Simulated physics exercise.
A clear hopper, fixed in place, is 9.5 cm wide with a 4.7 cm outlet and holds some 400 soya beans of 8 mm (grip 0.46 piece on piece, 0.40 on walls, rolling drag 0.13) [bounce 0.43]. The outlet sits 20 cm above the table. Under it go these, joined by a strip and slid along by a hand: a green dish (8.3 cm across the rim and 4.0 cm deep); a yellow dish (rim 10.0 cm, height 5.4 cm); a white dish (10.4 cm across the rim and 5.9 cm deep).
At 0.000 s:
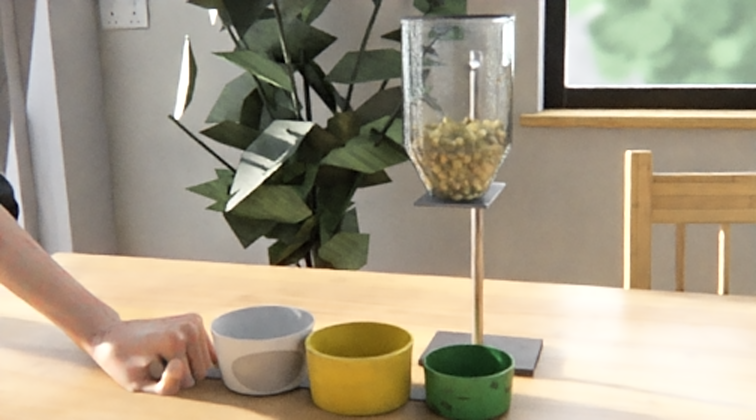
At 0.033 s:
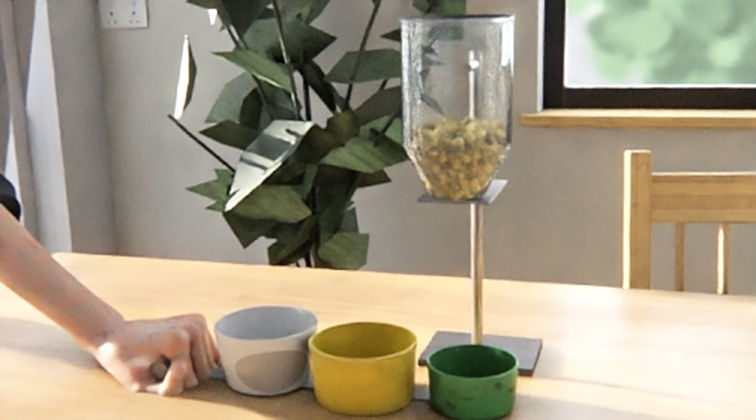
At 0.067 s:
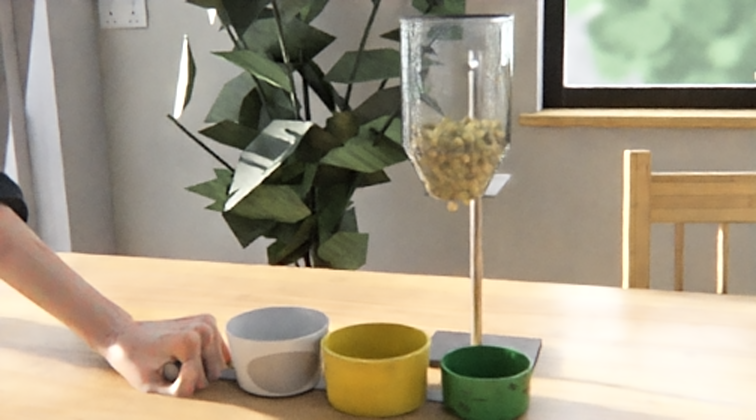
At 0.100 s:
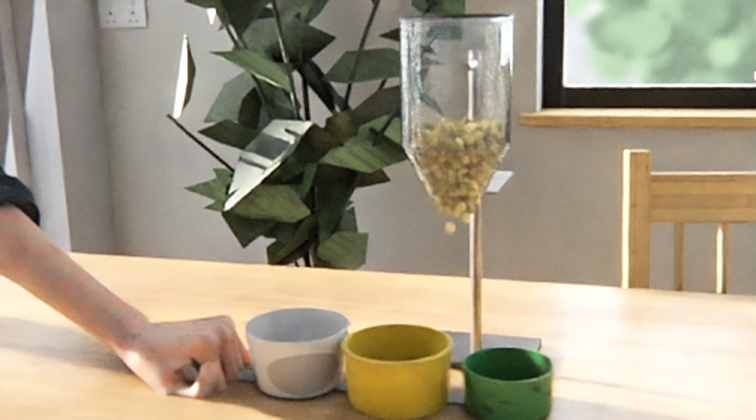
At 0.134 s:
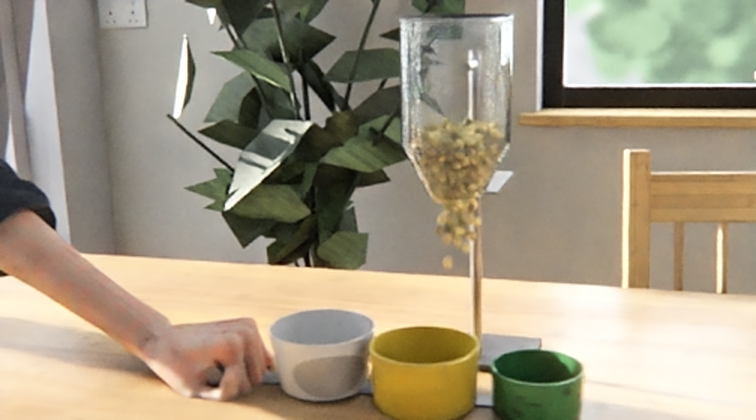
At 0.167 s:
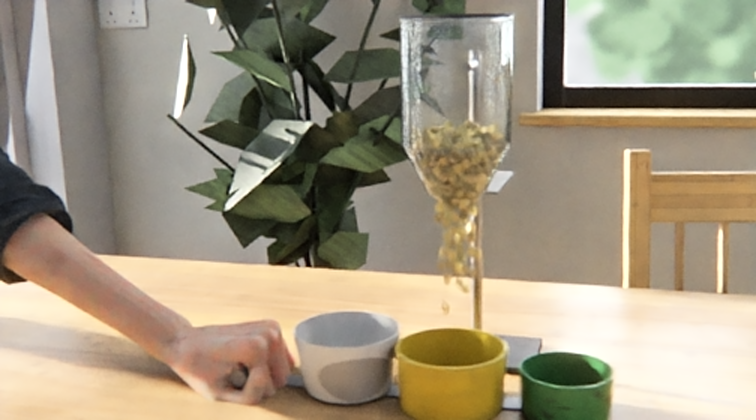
A hand slides a joined row of white, yellow and green dishes to the right along a wooden table, while small tan pieces begin dropping from the clear hopper above, first singly, then in a thickening stream.
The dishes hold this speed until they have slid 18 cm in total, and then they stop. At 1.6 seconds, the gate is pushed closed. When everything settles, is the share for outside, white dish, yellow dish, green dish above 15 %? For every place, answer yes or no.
Outside - no; white dish - yes; yellow dish - no; green dish - no.
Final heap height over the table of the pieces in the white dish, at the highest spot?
Near 5.0 cm.
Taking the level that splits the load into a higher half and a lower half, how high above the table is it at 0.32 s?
Roughly 22 cm.
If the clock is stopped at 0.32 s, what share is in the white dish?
Close to 20 in a hundred by then.
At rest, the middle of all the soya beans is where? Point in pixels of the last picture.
Centre at rest: Approx. (444, 376).
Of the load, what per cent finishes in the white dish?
Around 90 in a hundred.
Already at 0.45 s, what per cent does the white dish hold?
I'd put it at around 40 per cent.
After 0.32 s, white dish 20 %, yellow dish 5 %, hopper 55 %, in the air 20 %; middle of all pieces on or above the table near (463, 235).
After 0.45 s, white dish 40 %, yellow dish 5 %, hopper 30 %, in the air 20 %; middle of all pieces on or above the table near (460, 289).
After 0.57 s, white dish 65 %, yellow dish 5 %, hopper 10 %, in the air 15 %; middle of all pieces on or above the table near (457, 333).
After 0.68 s, white dish 80 %, yellow dish 5 %, in the air 10 %; middle of all pieces on or above the table near (454, 363).
By 2.2 s all is still; outside 0 %, white dish 90 %, yellow dish 5 %, green dish 0 %, hopper 0 %.
